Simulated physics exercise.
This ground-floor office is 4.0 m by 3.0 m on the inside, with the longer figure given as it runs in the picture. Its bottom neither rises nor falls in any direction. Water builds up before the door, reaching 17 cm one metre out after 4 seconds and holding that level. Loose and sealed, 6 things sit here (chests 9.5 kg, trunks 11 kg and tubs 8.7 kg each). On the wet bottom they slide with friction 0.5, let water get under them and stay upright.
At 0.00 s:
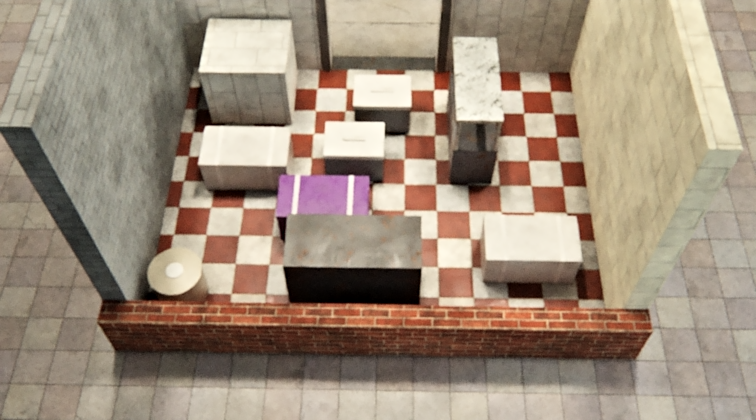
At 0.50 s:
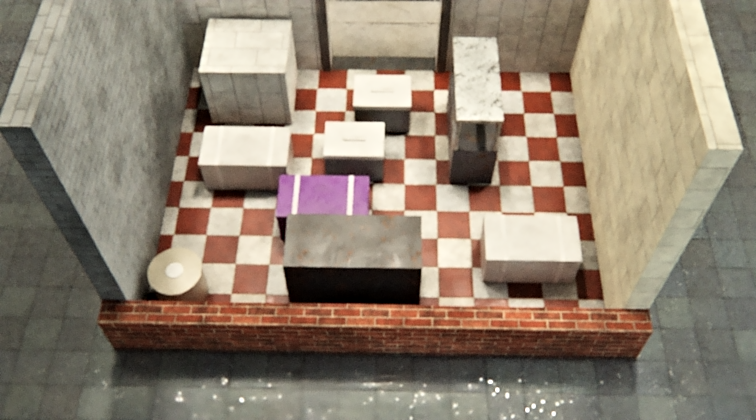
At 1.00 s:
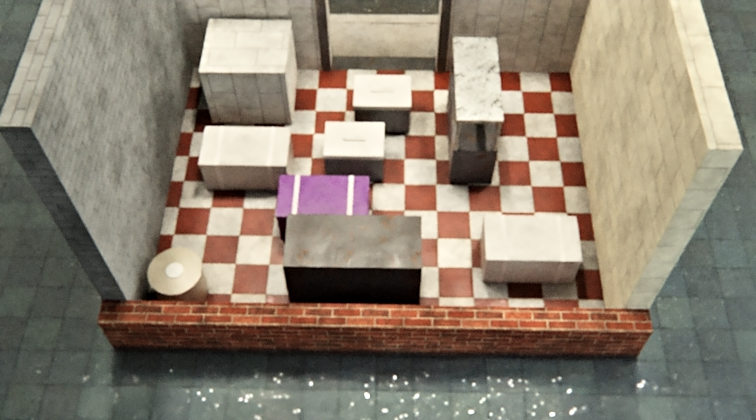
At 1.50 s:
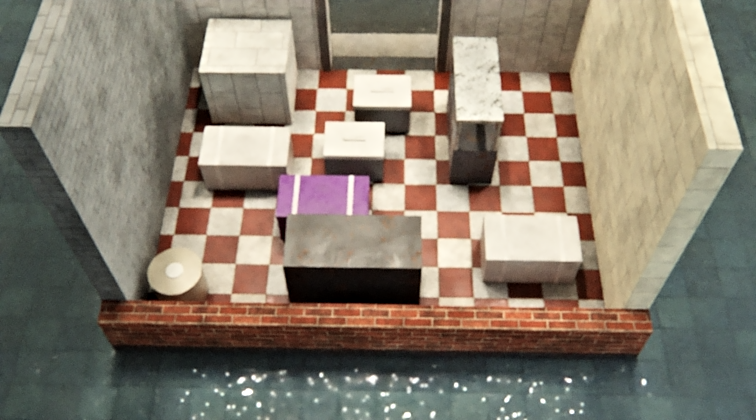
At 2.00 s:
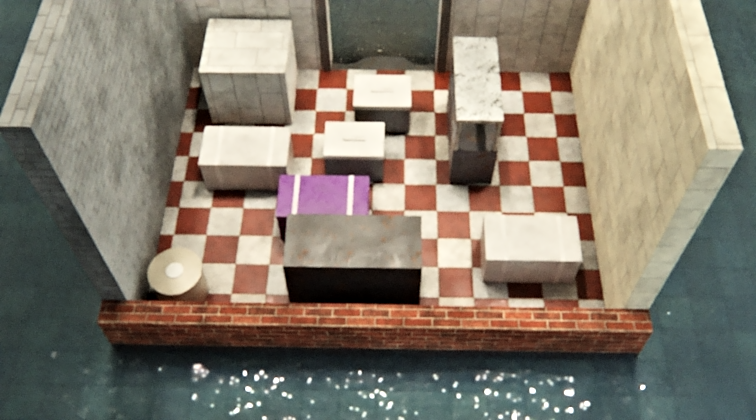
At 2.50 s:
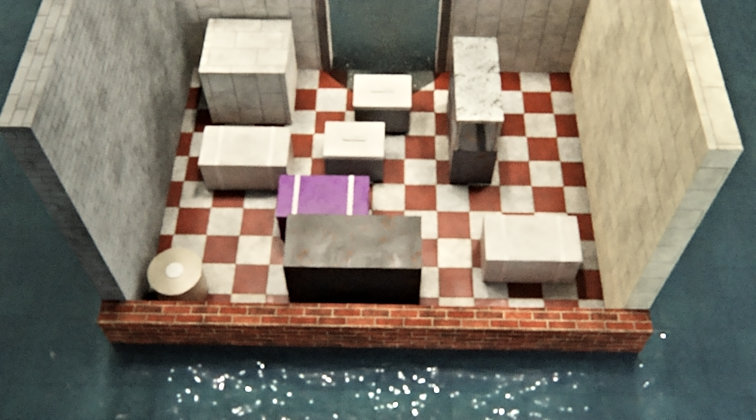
Water spreads around a roofless ground-floor office with a red-and-white checkered floor, seen from high above its low brick front wall. A purple trunk with white bands sits left of centre behind a grey-topped dark block, among pale boxes and a round cream tub at front left. The water outside deepens from clear to glinting blue-green, then a little slips through the back doorway, while the objects and camera stay still.
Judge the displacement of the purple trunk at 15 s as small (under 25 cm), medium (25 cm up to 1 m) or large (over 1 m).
Medium.
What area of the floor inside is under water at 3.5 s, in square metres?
I'd estimate close to 1.5 m2.
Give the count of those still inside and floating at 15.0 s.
6.
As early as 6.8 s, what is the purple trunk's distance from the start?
Roughly 40 cm.
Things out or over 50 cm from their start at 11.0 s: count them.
Count: 6.
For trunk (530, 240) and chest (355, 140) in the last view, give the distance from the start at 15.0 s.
Respectively 150 and 60 centimetres.
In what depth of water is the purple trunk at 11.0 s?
Roughly 11 cm.
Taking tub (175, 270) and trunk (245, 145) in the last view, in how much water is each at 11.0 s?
Depths: Near 11 cm, then near 11 cm.
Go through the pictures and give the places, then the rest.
The purple trunk at (323, 196) rests on the ground; 0.0 m2 under water; 0 of 6 have shifted, in the first picture.
The purple trunk at (323, 196), on the bottom; water covers 0.0 m2; 0 of 6 have shifted, in the second picture.
The purple trunk at (323, 196) rests on the ground; 0.0 m2 under water; 0 of 6 have shifted, in the third picture.
The purple trunk at (323, 196) rests on the ground; 0.0 m2 under water; 0 of 6 have shifted, in the fourth picture.
The purple trunk at (323, 196) rests on the ground; 0.0 m2 under water; 0 of 6 have shifted, in the fifth picture.
The purple trunk at (323, 196) rests on the ground; 0.3 m2 under water; 0 of 6 have shifted, in the sixth picture.
After 3.5 s the purple trunk is near (323, 196), 0.0 m from its start, aground; 0 afloat.
After 6.8 s the purple trunk is near (281, 211), 0.4 m from its start, aground; 4 afloat.
After 11.0 s the purple trunk is near (242, 192), 0.7 m from its start, afloat; 6 afloat.
After 15.0 s the purple trunk is near (306, 157), 0.4 m from its start, afloat; 6 afloat.
